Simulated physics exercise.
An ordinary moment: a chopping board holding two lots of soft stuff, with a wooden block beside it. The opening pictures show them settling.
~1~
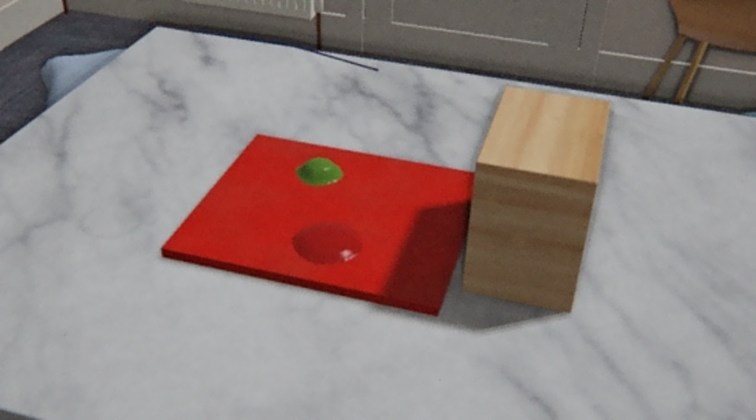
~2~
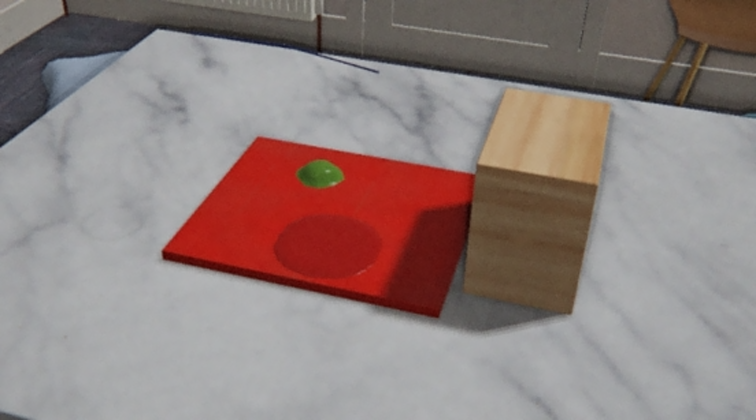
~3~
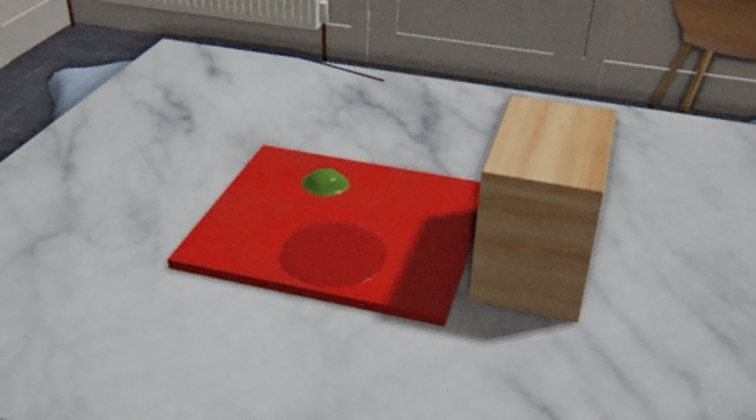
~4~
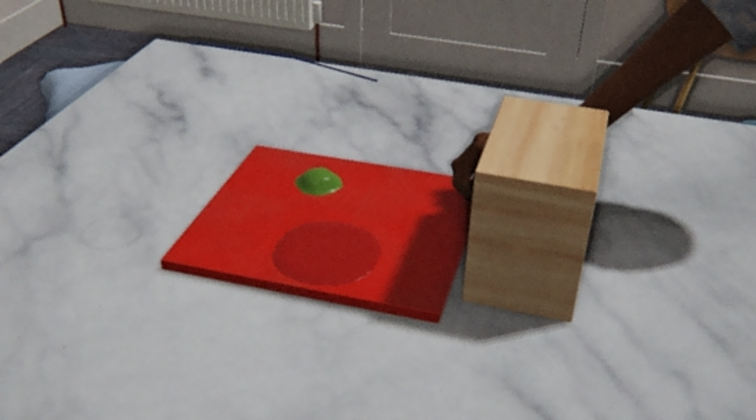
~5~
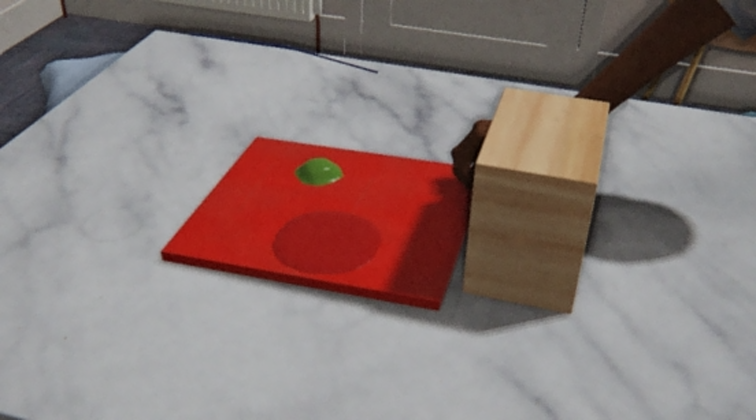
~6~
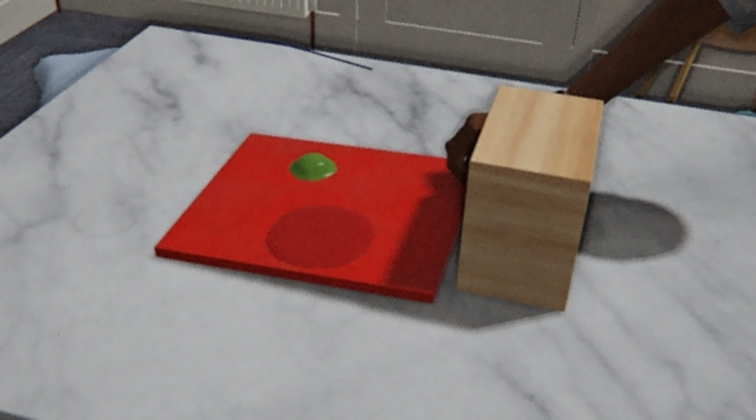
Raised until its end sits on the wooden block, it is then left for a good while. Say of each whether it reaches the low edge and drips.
Take the red sauce first: It goes over; then the green sauce keeps its place.
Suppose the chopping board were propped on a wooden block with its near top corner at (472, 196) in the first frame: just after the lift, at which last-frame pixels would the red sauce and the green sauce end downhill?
In the last picture, I'd say around (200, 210) for the first and around (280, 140) for the other.
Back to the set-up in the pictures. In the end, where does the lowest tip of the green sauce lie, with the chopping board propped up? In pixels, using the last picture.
Near (273, 132).
Shortly, slope about 35°; the red sauce has crept down a long way; the green sauce has not moved.
Then, the red sauce is dripping off the low end; the green sauce has not moved.
At the finish, slope about 35°; the red sauce is dripping off the low end; the green sauce has not moved.
